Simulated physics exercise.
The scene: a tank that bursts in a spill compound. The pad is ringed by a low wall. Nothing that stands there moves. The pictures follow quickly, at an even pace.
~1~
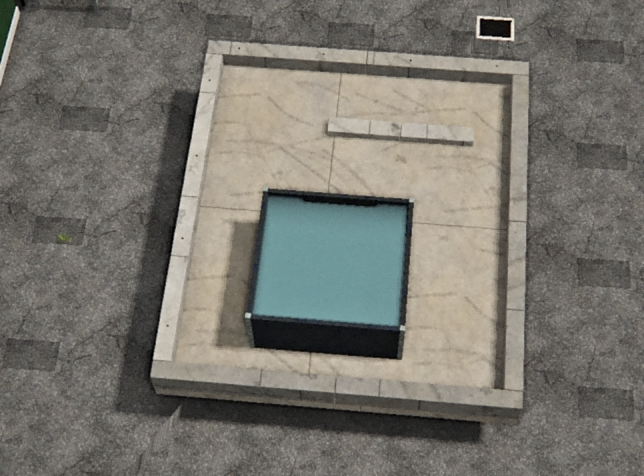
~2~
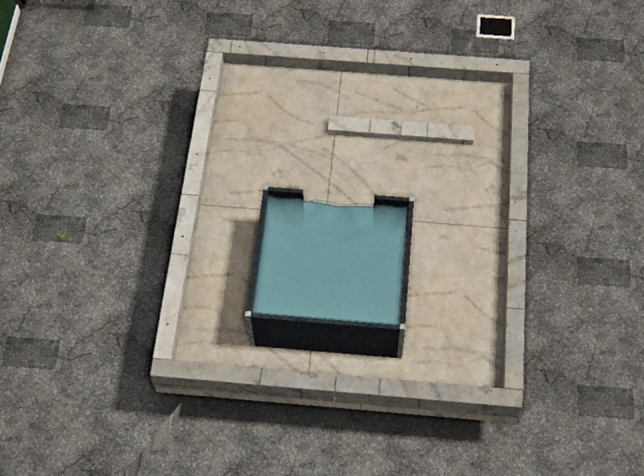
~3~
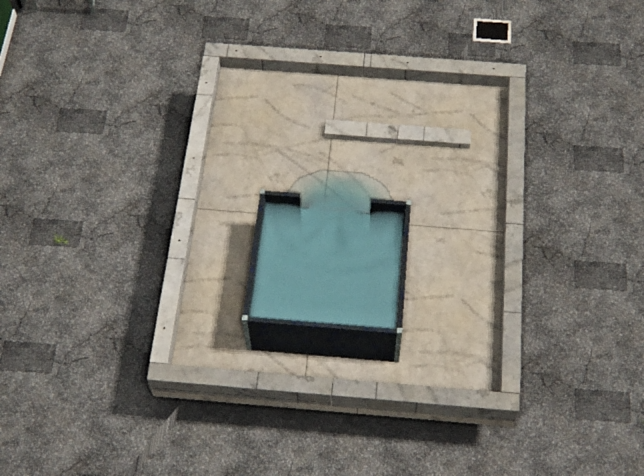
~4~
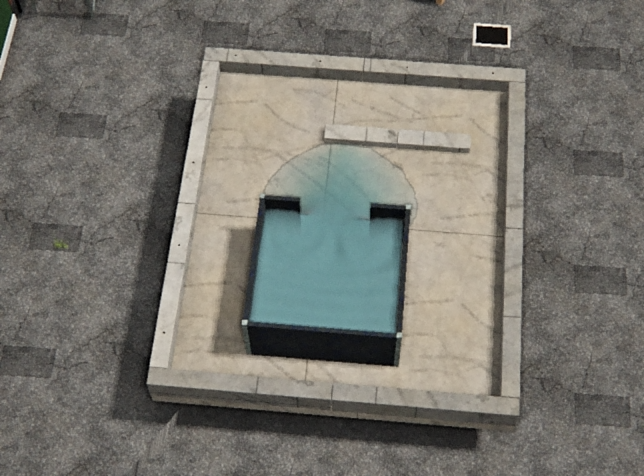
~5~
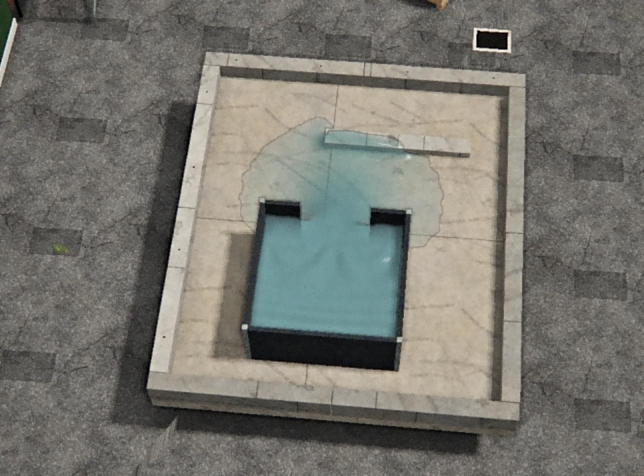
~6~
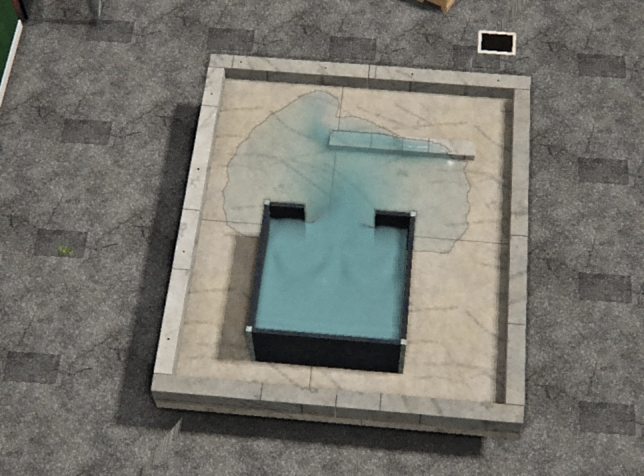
Teal water pours through a gap in a dark tank's far side and spreads across the walled pad.
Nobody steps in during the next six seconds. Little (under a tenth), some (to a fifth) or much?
Over the wall goes not even a tenth.
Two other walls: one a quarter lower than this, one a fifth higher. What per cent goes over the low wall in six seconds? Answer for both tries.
Roughly 10 per cent, then 2 per cent.
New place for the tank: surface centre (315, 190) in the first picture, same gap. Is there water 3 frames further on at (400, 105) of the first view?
Answer: Awash.
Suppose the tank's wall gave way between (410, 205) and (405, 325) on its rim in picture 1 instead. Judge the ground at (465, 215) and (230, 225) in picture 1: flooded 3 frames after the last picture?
In turn: Covered, clear.
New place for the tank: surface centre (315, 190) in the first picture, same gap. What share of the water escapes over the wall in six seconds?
About 10 per cent.
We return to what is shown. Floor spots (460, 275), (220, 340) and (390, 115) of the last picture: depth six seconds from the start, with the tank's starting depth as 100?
In turn 8, 20 and 20 in a hundred.
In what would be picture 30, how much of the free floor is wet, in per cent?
About 95 per cent.
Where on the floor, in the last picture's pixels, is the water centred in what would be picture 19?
Near (348, 210).
A moment on, water covers 45 % of the floor; the low wall has let 0 % over.
Next, water covers 50 % of the floor; the low wall has let 0 % over.
Then, water covers 60 % of the floor; the low wall has let 3 % over.
Later, water covers 80 % of the floor; the low wall has let 4 % over.
In the end, water covers 85 % of the floor; the low wall has let 4 % over.
